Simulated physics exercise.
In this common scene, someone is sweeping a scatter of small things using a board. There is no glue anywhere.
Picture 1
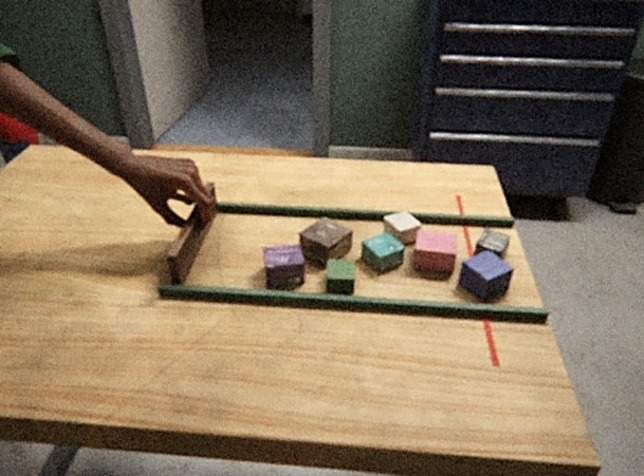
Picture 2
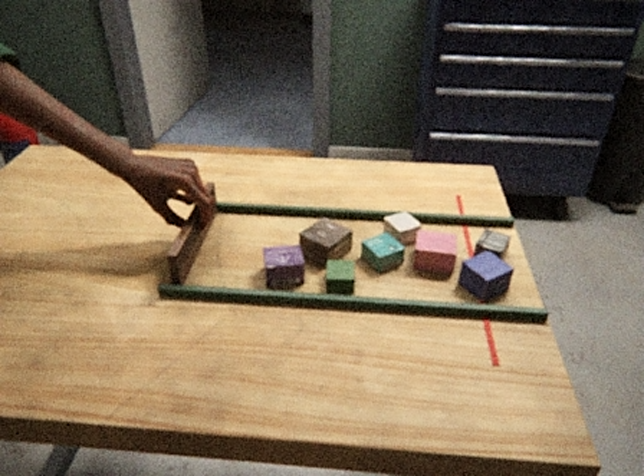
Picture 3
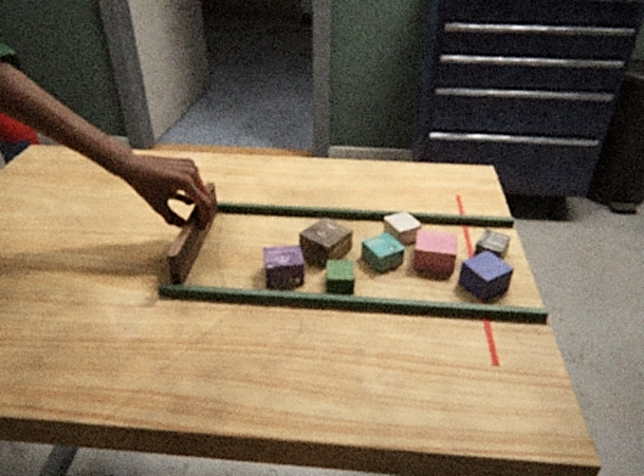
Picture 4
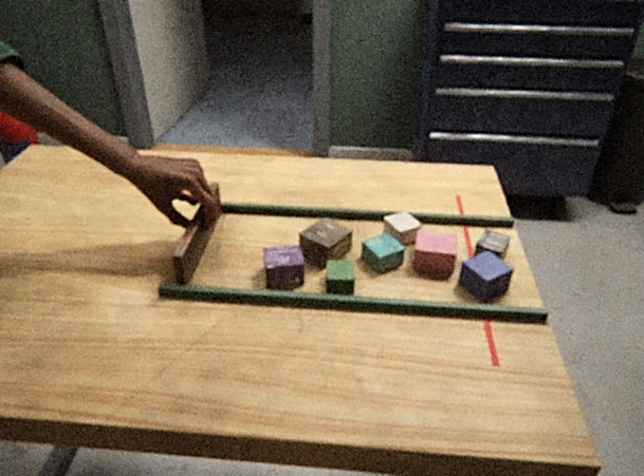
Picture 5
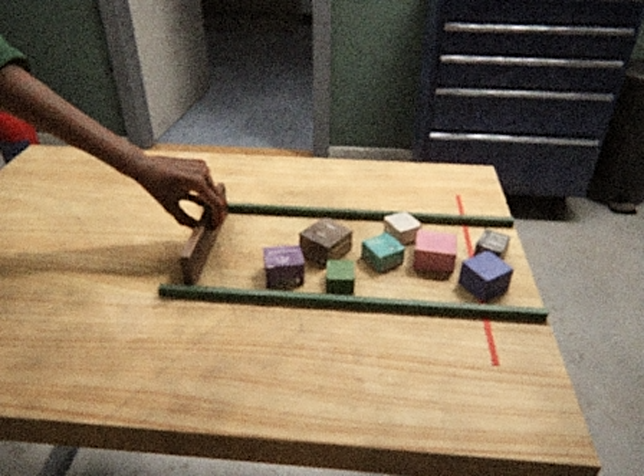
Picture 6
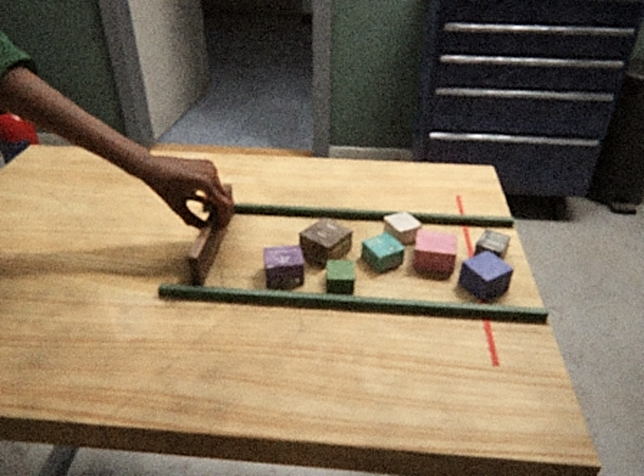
A hand reaching in from the left grips a dark brown board on a pale wooden table, seen from above at an angle, with drawers and a doorway behind. Between two green rails sit purple, brown, green, turquoise, white, pink, blue and grey blocks, the last two near a red tape line at right. The board stays still at first, then slides slightly rightward, touching nothing, while the blocks and camera remain still.
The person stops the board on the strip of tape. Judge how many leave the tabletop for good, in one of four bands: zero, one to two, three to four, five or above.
Three to four tumble.
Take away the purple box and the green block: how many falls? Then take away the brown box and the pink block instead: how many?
The number is 2 for the first case and 1 for the second.
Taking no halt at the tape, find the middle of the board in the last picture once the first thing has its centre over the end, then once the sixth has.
First: Around (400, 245). Next: Around (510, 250).
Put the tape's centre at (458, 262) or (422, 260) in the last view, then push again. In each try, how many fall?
You'd get 3 the first time and 1 the second.
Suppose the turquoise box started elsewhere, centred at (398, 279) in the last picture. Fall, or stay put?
This time it winds up down.
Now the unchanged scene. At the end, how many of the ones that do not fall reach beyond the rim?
In total, 2 of them.
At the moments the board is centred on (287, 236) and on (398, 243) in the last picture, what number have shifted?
At that stage 1; at the next, 8.
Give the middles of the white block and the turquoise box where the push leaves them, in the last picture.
Approximately (481, 226) for one, approximately (532, 261) for the other.
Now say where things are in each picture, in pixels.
In the first picture, grey box (492, 247); blue block (486, 275); pink block (435, 251); board (195, 231); tape (473, 263).
In the second picture, blue block (485, 276); board (195, 231).
In the third picture, pink block (435, 251); purple box (284, 265).
In the fourth picture, grey box (492, 247); turquoise box (383, 252).
In the fifth picture, blue block (485, 276); brown box (326, 241).
In the sixth picture, grey box (492, 247); blue block (485, 276); pink block (435, 251); board (214, 232); tape (473, 263).
Early on, none off yet; grey box at rest near (492, 247); blue block at rest near (485, 276); pink block at rest near (435, 251).
Finally, the number that fall off is three or four; lost, pink block, blue block and grey box.
